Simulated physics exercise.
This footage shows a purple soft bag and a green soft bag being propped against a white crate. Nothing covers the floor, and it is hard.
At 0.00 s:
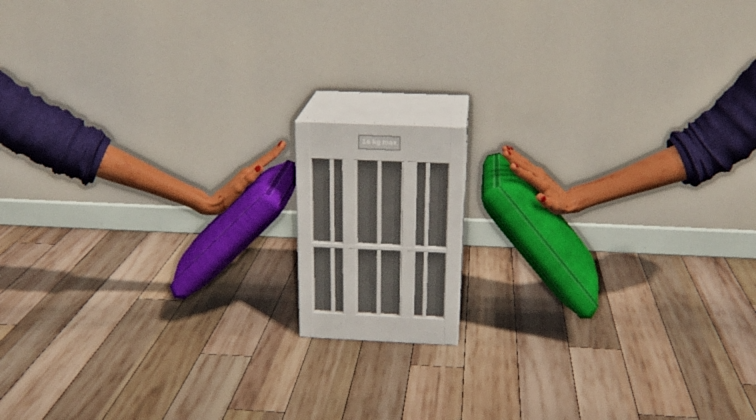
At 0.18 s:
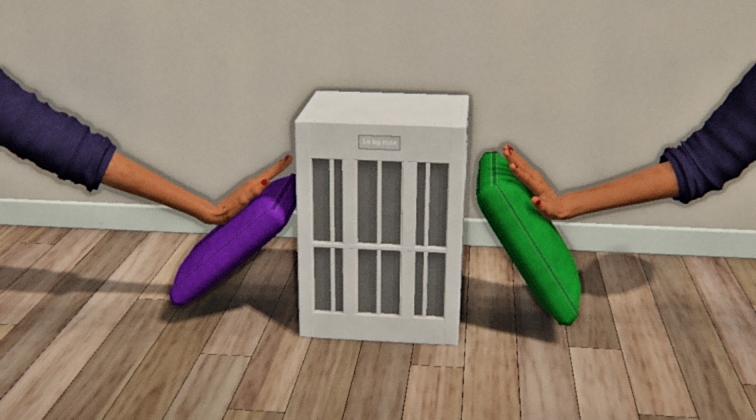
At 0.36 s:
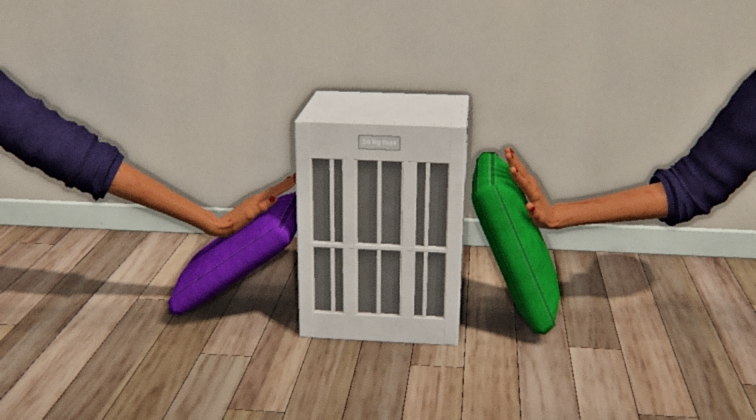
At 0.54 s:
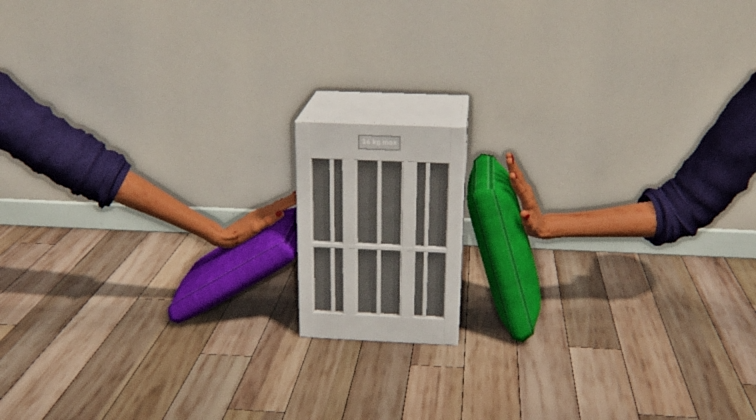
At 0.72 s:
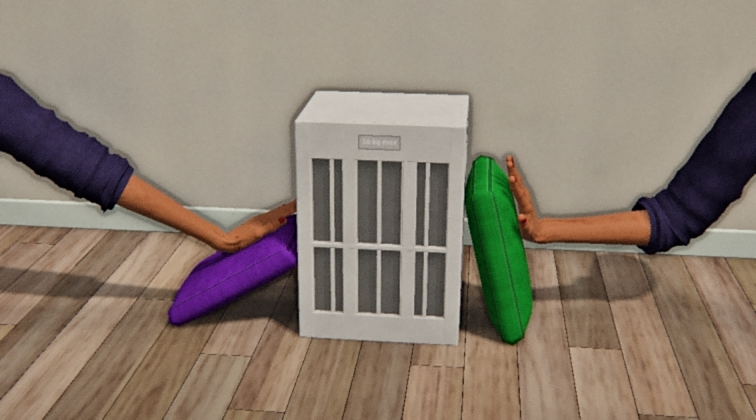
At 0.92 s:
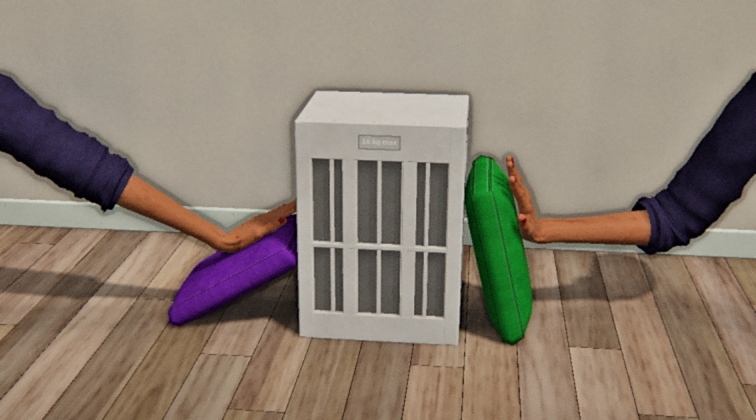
On a wood floor, two hands pressing purple and green soft bags against a white crate, purple slanting low, green nearly upright.
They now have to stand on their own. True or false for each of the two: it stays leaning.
Purple soft bag - false; green soft bag - true.
After 1.20 s, purple soft bag flat on the floor near (238, 285); green soft bag propped as before near (498, 250).
After 1.44 s, purple soft bag flat on the floor near (236, 291); green soft bag propped as before near (498, 250).
In the end, purple soft bag flat on the floor near (236, 291); green soft bag propped as before near (497, 250). The purple soft bag slumps to the floor and the green soft bag remains propped up.
